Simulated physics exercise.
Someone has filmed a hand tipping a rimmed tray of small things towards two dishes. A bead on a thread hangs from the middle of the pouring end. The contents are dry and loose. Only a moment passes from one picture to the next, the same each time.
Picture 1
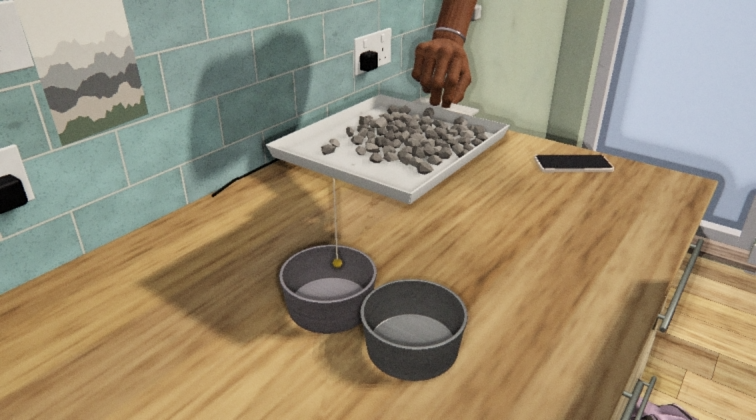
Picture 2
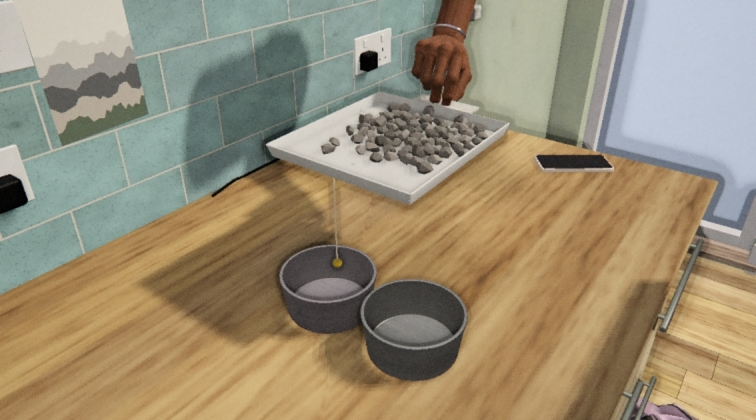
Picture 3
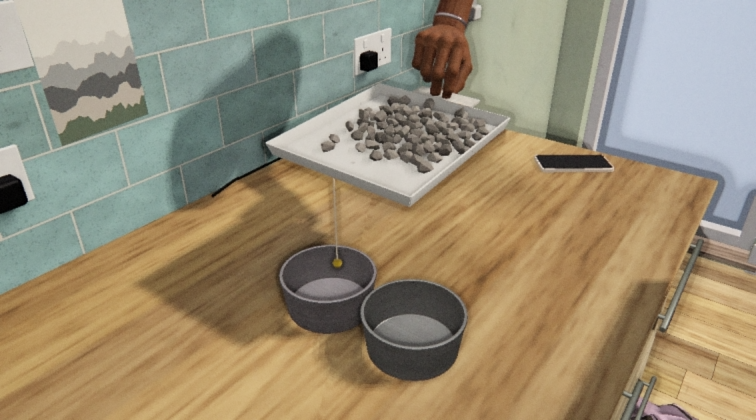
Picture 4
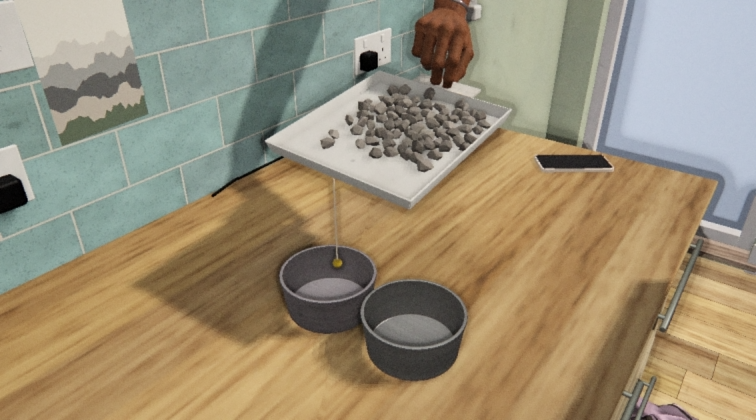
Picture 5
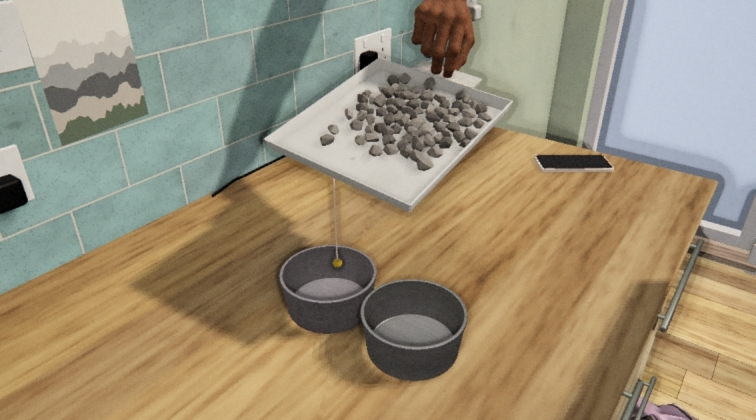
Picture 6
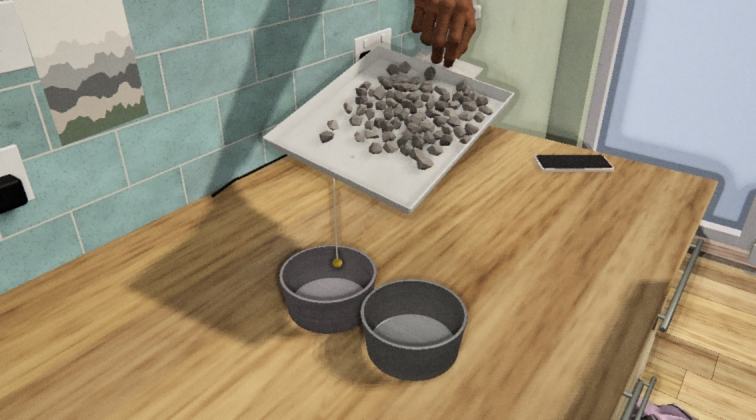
A white rimmed tray of loose grey gravel tilted gradually steeper as a hand raised its far end, its right front corner dipping slightly above two dark round dishes on a wooden counter.
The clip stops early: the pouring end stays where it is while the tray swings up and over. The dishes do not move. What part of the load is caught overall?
Caught overall: The larger part.
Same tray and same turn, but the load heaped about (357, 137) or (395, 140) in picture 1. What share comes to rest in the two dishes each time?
Roughly 80 per cent, and 80 per cent.
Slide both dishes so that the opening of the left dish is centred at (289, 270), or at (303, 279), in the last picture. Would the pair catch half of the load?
The first try: More than half. The second: More than half.
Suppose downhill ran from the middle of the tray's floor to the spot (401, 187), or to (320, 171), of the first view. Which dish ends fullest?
One: The right-hand dish. Two: The left one.
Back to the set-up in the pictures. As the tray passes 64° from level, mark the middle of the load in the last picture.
Around (388, 178).
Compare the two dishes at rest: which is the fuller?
The winner is the right dish.
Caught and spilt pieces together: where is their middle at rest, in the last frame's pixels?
Close to (396, 341).
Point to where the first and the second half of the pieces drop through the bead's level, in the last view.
Around (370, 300) and then (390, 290).
Shortly afterwards, tray tipped steeply; the bulk on the tray; near a quarter in the air.
Next, tray tipped past a quarter turn; only a few on the tray; near two thirds in the right dish; a little in the left dish; near a quarter outside both; a little in the air.
Some moments later, tray tipped past a quarter turn; near two thirds in the right dish; a little in the left dish; near a quarter outside both.
In the end, tray tipped past a quarter turn; near two thirds in the right dish; a little in the left dish; near a quarter outside both.
